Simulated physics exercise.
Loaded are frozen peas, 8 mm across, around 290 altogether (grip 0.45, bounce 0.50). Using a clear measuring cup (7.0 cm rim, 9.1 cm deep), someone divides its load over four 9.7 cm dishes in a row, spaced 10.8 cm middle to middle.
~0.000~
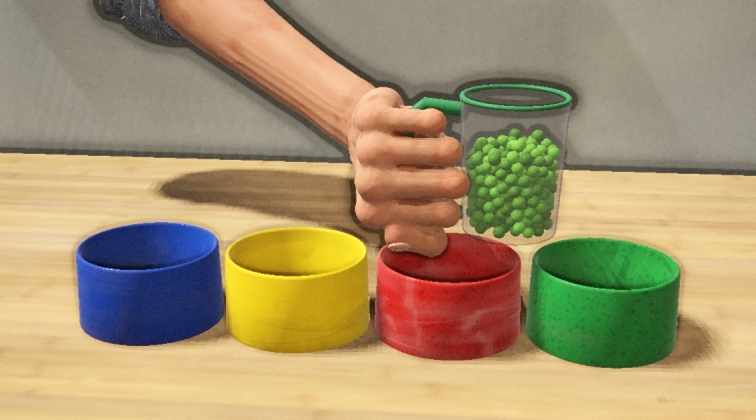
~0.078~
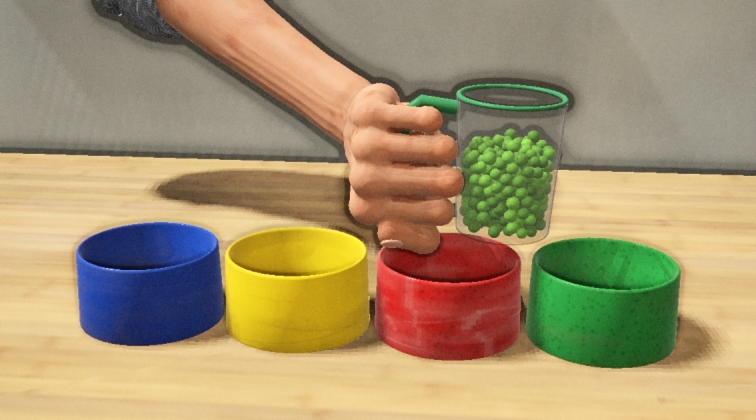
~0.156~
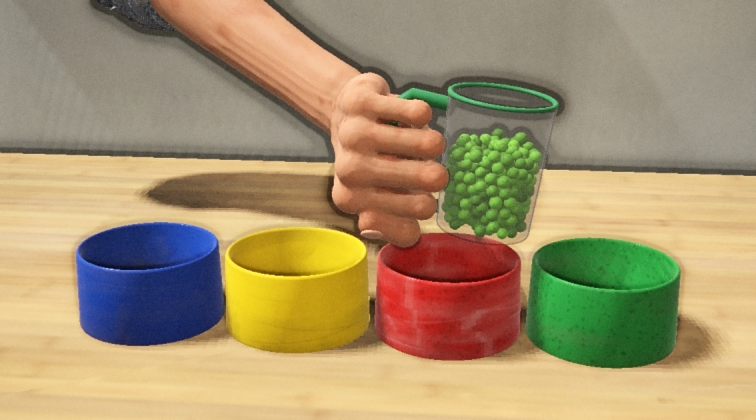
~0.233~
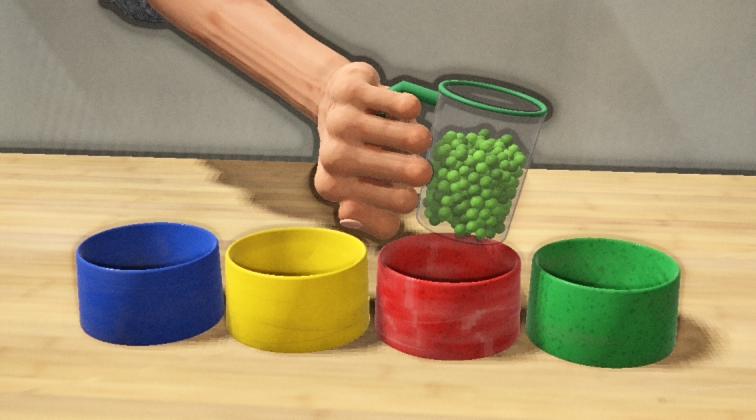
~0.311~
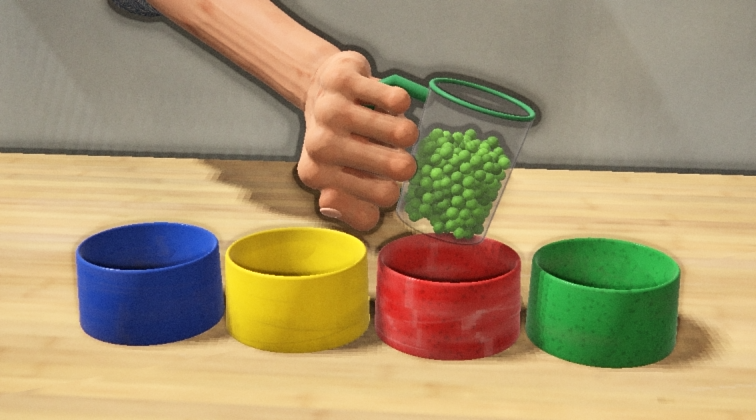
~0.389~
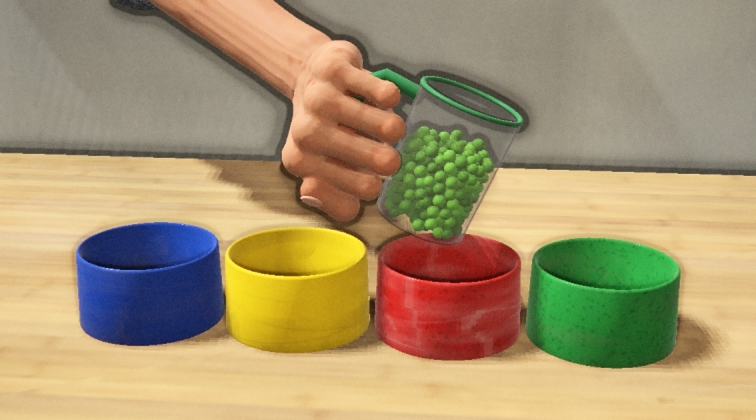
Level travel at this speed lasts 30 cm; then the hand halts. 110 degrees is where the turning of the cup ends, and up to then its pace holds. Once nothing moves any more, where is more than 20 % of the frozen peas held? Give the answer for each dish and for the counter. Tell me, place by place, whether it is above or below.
Red dish: Below the mark; blue dish: Above the mark; green dish: Below the mark; yellow dish: Above the mark; counter: Below the mark.
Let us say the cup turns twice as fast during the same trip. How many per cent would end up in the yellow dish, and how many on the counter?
The yellow dish would get 40 and the counter 10.
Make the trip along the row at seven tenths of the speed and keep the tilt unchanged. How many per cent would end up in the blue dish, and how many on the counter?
Blue 0, counter 10.
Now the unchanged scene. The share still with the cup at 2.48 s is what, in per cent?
0 per cent.
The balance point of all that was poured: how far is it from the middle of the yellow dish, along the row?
Roughly 5 cm away, on the smaller-x side.
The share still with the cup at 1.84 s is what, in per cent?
I reckon around 65 per cent.
After 1.26 s, tilt 77 degrees; cup holds 100 %.
Then, at 1.84 s, tilt 110 degrees; cup holds 65 %, yellow 30 %.
After 2.48 s, tilt 110 degrees; cup holds 0 %, blue 40 %, yellow 45 %.
By 2.9 s all is still; red 0 %, blue 40 %, green 0 %, yellow 45 %, counter 15 %.
